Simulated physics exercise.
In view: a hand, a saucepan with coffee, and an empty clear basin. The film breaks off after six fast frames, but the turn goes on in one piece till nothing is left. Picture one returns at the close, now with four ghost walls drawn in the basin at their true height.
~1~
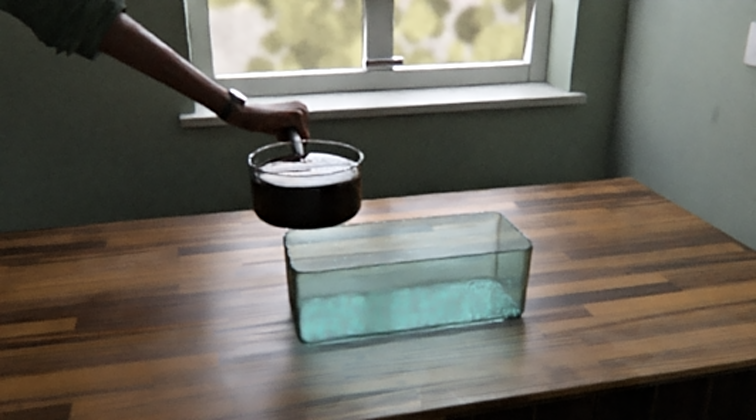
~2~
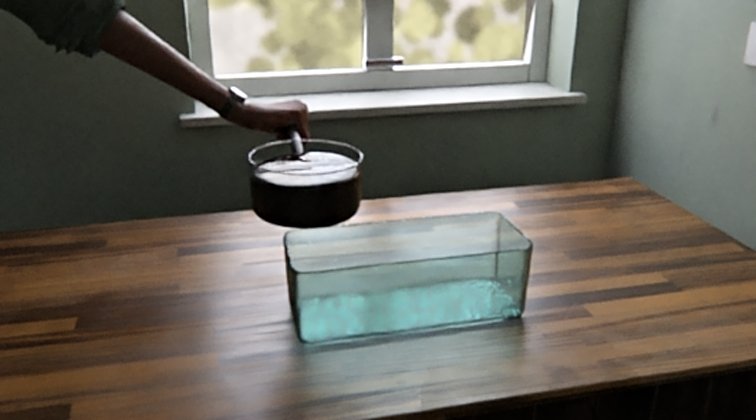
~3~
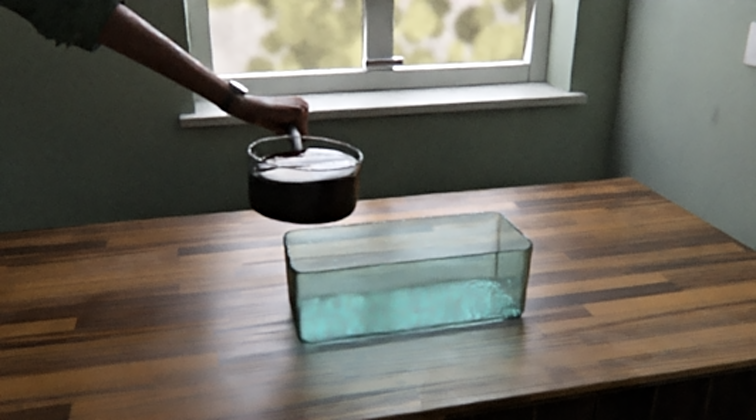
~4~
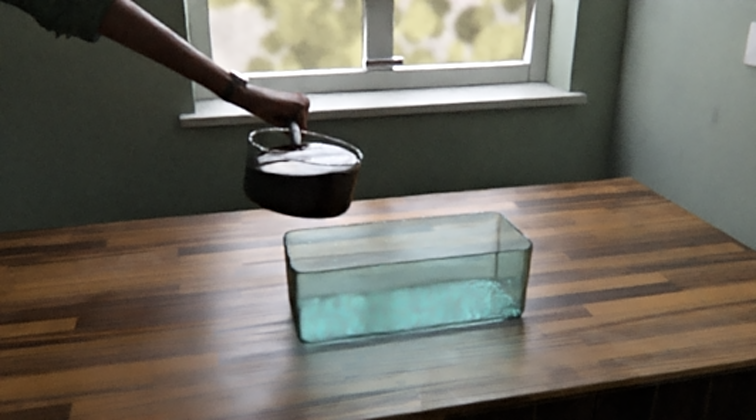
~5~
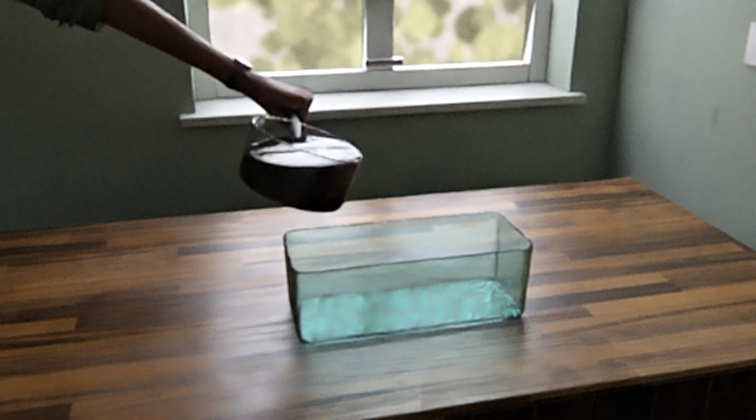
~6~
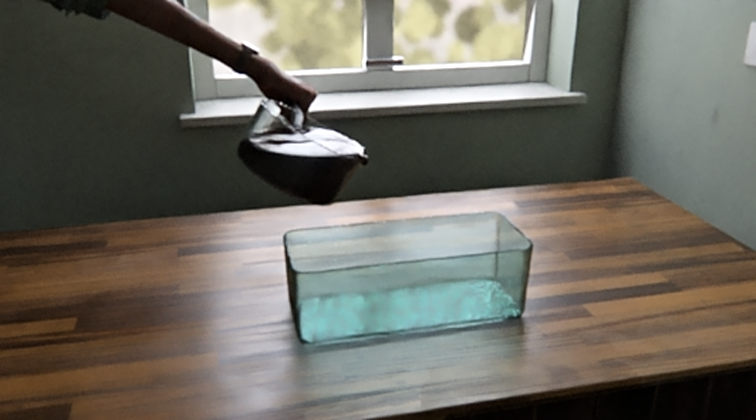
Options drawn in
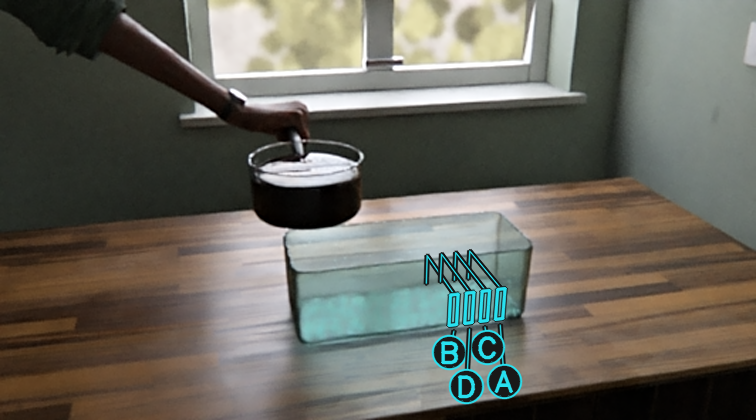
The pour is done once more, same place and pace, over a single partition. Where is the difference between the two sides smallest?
B.
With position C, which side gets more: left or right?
The left one.
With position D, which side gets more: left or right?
The left side.
On the marked copy, A at (500, 324); B at (453, 330); C at (484, 326); D at (469, 328).
Choosing A, about 90 % ends left of the wall and 8 % right of it.
Choosing B, about 54 % ends left of the wall and 44 % right of it.
Choosing C, about 87 % ends left of the wall and 5 % right of it; 9 % is lost outside.
Choosing D, about 81 % ends left of the wall and 17 % right of it.
